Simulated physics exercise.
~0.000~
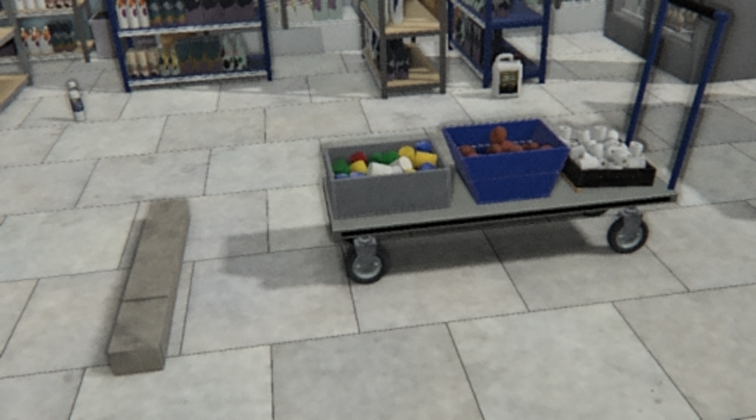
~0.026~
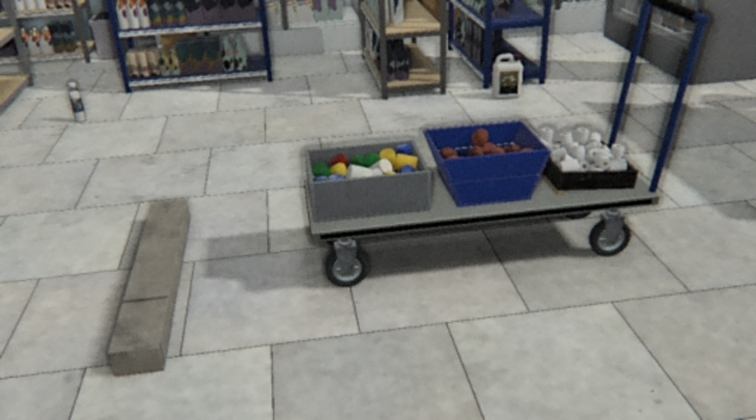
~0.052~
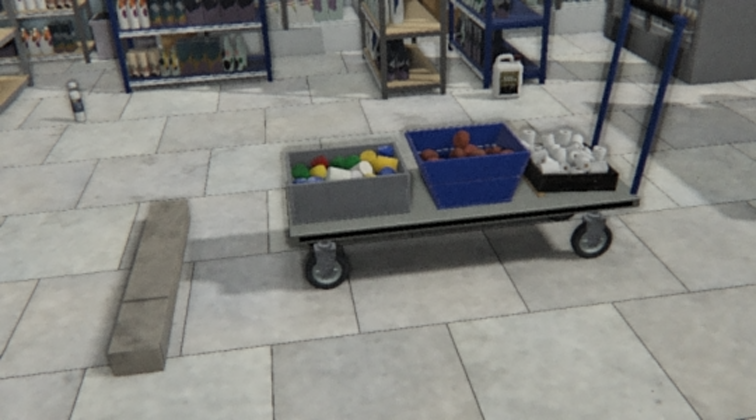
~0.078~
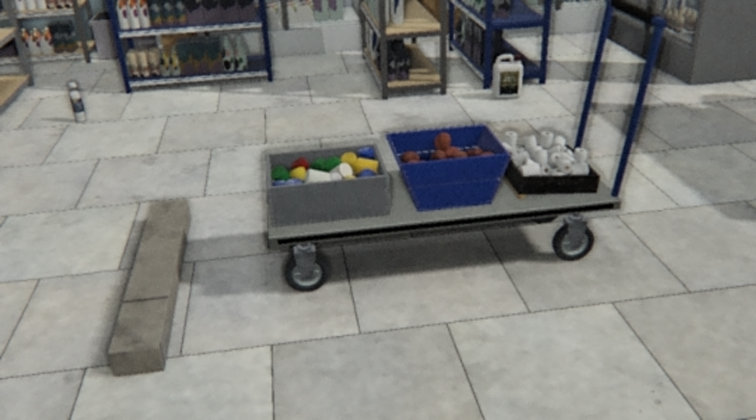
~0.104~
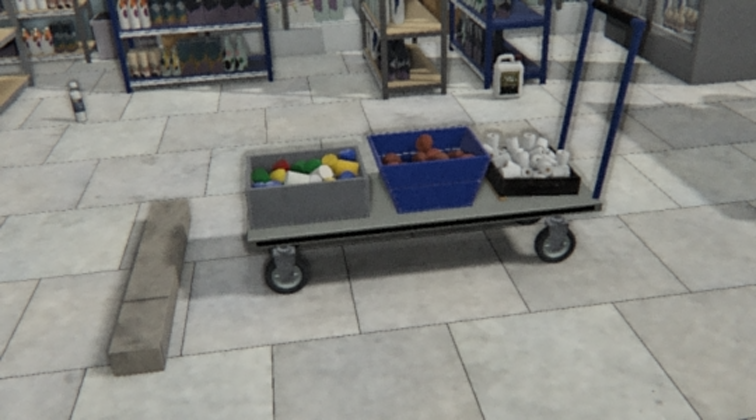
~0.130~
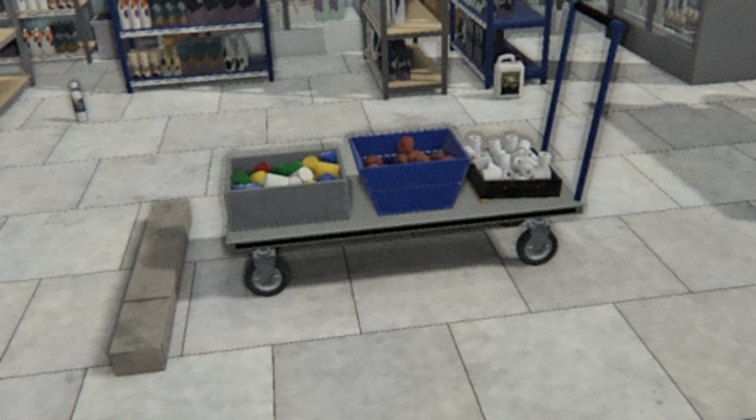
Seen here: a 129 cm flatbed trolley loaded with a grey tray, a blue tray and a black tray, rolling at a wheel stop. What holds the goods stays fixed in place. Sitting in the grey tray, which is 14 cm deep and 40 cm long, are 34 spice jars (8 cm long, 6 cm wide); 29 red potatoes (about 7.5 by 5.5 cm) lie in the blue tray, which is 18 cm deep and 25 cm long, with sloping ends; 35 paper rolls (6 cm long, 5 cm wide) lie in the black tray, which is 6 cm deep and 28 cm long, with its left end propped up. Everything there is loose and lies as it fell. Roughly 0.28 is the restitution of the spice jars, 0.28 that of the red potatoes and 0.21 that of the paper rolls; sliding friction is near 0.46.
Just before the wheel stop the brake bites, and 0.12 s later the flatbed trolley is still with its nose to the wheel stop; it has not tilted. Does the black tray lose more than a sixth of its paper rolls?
Yes - my guess is the spilled share will top a sixth.
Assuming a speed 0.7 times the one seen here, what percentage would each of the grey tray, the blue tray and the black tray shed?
Grey tray 0, blue tray 0, black tray 10 per cent.
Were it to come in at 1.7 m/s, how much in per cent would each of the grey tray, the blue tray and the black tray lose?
Grey tray 0 %, blue tray 0 %, black tray 10 %.
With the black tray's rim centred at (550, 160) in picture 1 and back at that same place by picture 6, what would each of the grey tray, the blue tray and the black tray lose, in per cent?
Result - grey tray: 0 per cent; blue tray: 0 per cent; black tray: 10 per cent.
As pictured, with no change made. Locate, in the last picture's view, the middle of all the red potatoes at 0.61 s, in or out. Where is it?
Near (328, 182) in pixels.
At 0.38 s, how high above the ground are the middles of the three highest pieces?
Some 48 cm up.
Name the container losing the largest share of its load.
Answer: The black tray.
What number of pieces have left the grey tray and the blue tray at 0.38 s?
Estimate at that time - grey tray 0, blue tray 0, give or take.
After 0.16 s, it begins to slow.
After 0.26 s, 0 of 34 out of the grey tray, 0 of 29 out of the blue tray and 2 of 35 out of the black tray.
After 0.38 s, 0 of 34 out of the grey tray, 0 of 29 out of the blue tray and 4 of 35 out of the black tray.
After 0.61 s, 1 of 34 out of the grey tray, 0 of 29 out of the blue tray and 9 of 35 out of the black tray.
Final count (at 1.11 s), 1 of 34 out of the grey tray, 0 of 29 out of the blue tray and 9 of 35 out of the black tray. Asked share, 9 of 35, 26 per cent.
